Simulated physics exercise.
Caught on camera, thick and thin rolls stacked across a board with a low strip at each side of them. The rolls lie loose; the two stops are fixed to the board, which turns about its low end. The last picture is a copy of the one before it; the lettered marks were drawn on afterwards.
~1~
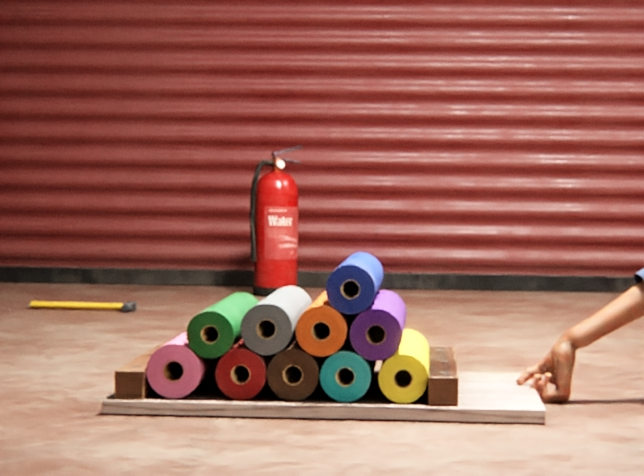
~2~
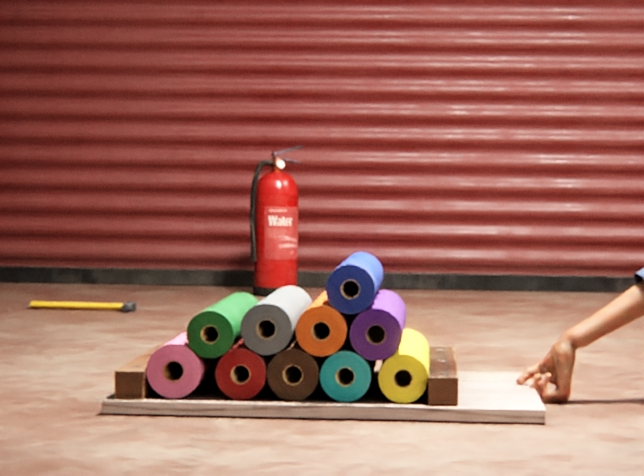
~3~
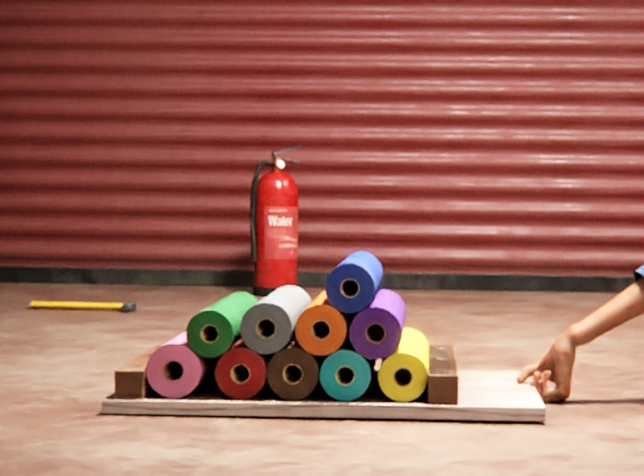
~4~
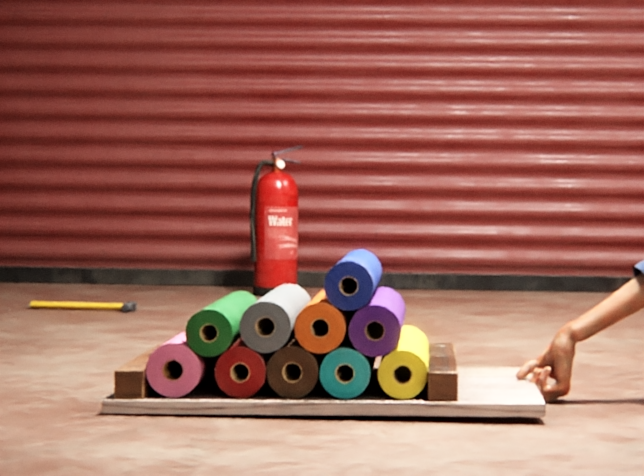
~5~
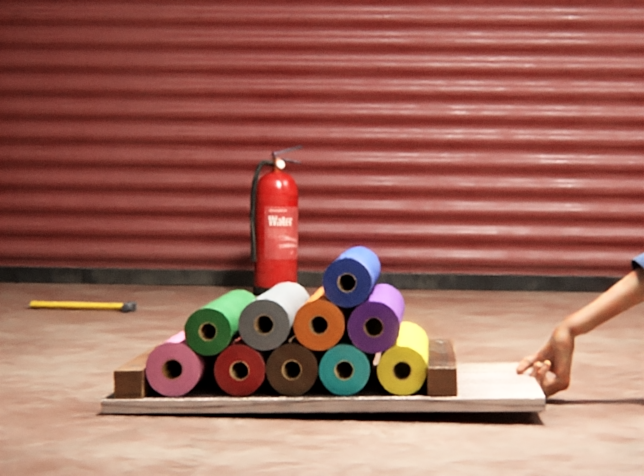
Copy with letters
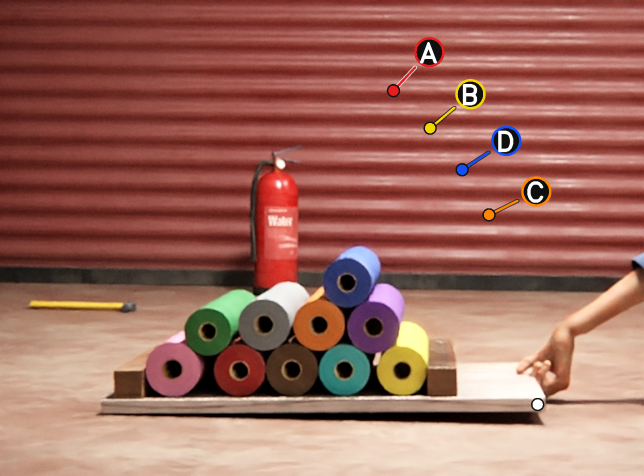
In the video, colourful rolls sit stacked on a board between two low strips, with a red extinguisher behind them, as a hand at the board's right end slowly raises that end slightly, tilting the board and its rolls.
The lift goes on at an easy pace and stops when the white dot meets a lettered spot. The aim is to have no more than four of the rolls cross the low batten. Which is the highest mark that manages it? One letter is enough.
No higher than C.
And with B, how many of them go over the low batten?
It comes to five.
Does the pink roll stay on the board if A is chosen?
Yes.
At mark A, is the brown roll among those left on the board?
The brown roll: Yes.
On the marked copy, A at (393, 90); B at (430, 128); C at (489, 215); D at (462, 170); the white dot at (537, 404).
With C. Early on, board at 16°.
Further on, board at 27°.
At the end, board at 27°, none over the low batten.
As for the rest, A five over the low batten; B five over the low batten; D five over the low batten.
